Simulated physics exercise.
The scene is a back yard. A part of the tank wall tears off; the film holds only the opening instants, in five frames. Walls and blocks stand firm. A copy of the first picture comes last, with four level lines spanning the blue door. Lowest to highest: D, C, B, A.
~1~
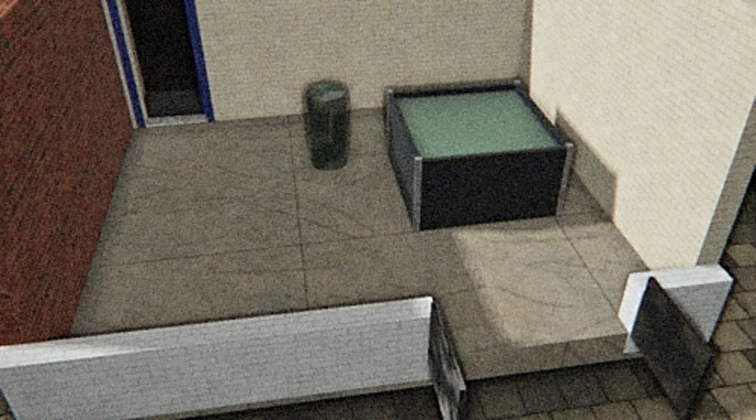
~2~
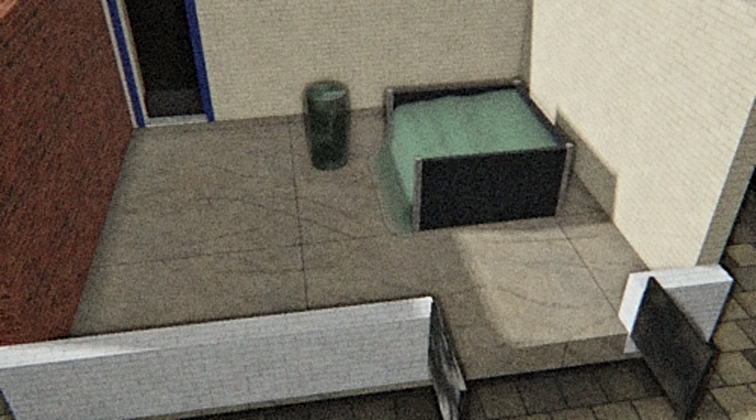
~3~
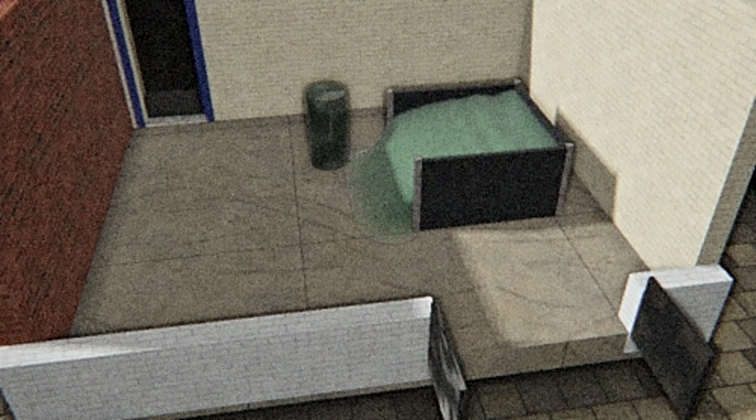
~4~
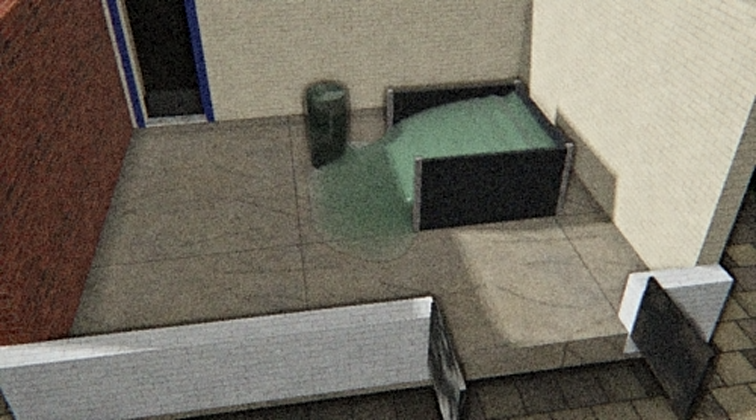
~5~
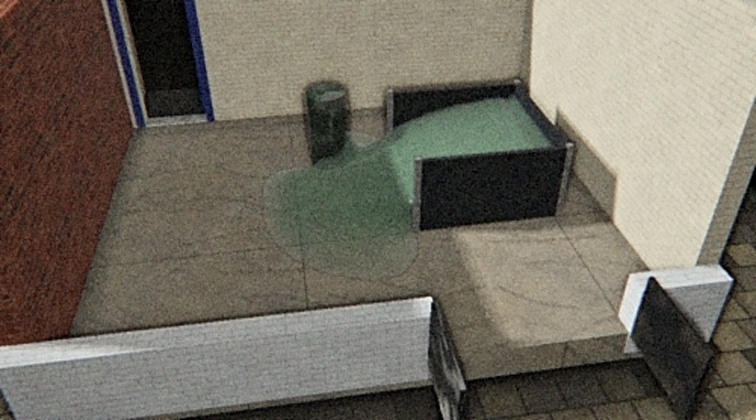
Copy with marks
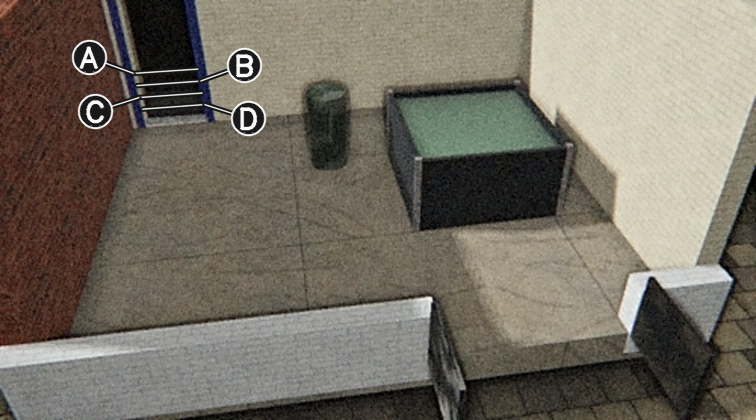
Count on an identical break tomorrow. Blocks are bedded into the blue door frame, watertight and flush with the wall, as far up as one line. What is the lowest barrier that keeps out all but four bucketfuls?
Line D just does it.
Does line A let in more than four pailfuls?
No, that is safe.
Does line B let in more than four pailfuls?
No, that is safe.
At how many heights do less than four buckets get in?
All four.
On the marked copy, A at (166, 71); B at (168, 83); C at (171, 95); D at (173, 106); from the bottom up D, C, B, A.
Choosing A, nothing gets over.
Choosing B, nothing gets over.
Choosing C, nothing gets over.
Choosing D, a splash gets over, under a bucket.
